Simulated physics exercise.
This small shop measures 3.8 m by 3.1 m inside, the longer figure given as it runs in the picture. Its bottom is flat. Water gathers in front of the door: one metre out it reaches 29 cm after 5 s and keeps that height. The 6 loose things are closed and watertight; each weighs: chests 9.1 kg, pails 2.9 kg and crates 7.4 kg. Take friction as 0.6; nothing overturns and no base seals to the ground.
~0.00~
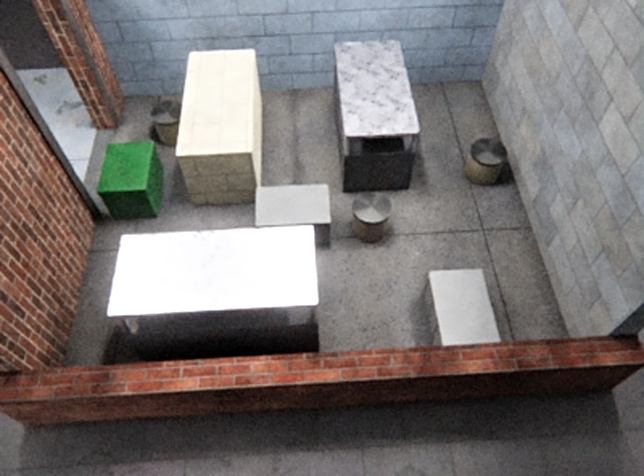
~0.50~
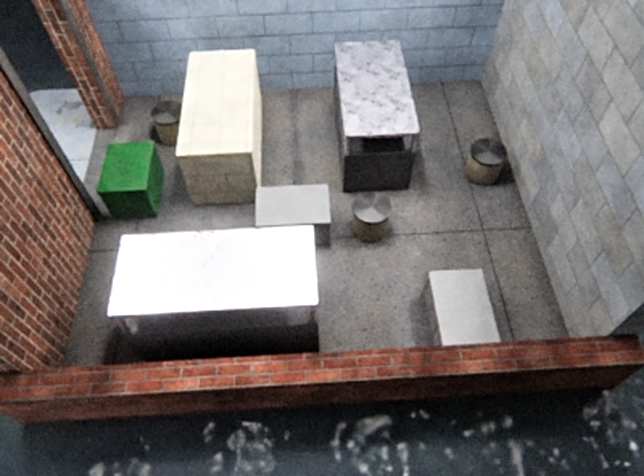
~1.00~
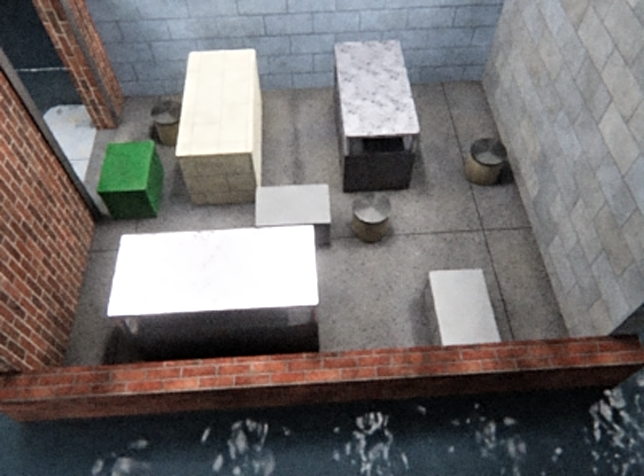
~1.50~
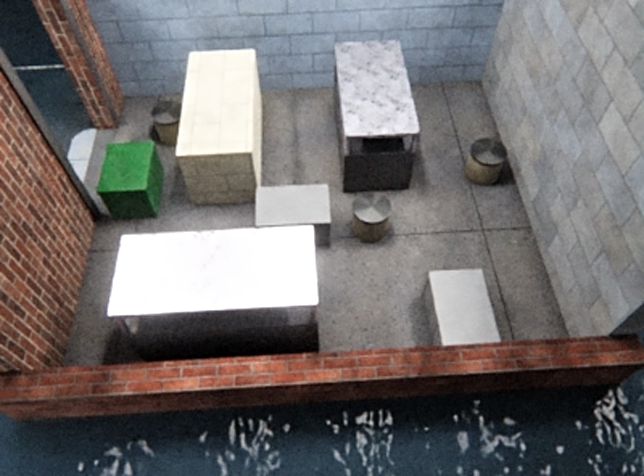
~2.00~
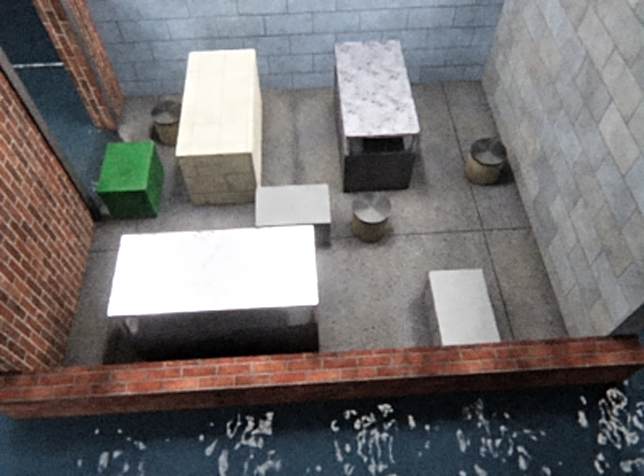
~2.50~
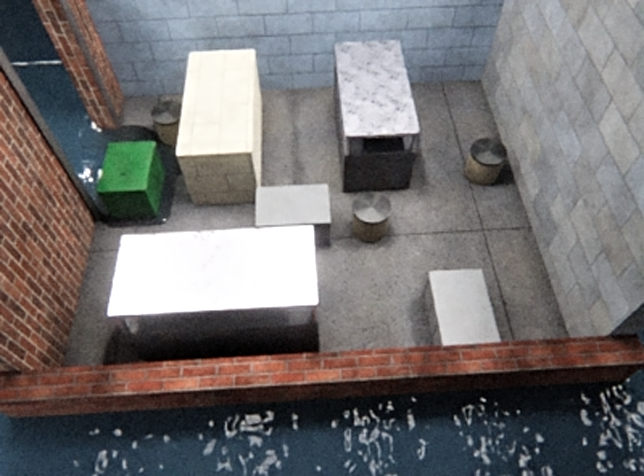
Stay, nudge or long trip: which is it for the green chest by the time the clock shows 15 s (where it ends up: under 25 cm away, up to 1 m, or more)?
The green chest travels far.
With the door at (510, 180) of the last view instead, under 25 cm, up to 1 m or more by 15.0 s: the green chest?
In that case the green chest slides a little.
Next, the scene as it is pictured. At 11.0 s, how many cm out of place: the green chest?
About 140 cm.
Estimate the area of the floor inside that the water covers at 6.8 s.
Some 8.5 m2.
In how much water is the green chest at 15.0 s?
Roughly 19 cm.
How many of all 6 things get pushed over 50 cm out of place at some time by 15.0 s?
That makes 6.
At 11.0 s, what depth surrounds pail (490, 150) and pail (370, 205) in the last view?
About 19 and 20 cm.
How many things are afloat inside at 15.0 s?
At that moment 6.
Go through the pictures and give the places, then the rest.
In the first frame, the green chest at (126, 165), on the bottom; 0.0 m2 under water; 0 of 6 have shifted.
In the second frame, the green chest at (126, 165) rests on the ground; water covers 0.0 m2; 0 of 6 have shifted.
In the third frame, the green chest at (126, 165), on the bottom; 0.0 m2 under water; 0 of 6 have shifted.
In the fourth frame, the green chest at (126, 165), on the bottom; 0.0 m2 under water; 0 of 6 have shifted.
In the fifth frame, the green chest at (126, 165), on the bottom; water covers 0.1 m2; 0 of 6 have shifted.
In the sixth frame, the green chest at (127, 166), on the bottom; water covers 0.4 m2; 0 of 6 have shifted.
After 3.5 s the green chest is near (155, 182), 0.4 m from its start, aground; 1 afloat.
After 6.8 s the green chest is near (292, 178), 1.4 m from its start, afloat; 3 afloat.
After 11.0 s the green chest is near (288, 167), 1.4 m from its start, afloat; 6 afloat.
After 15.0 s the green chest is near (276, 200), 1.4 m from its start, afloat; 6 afloat.
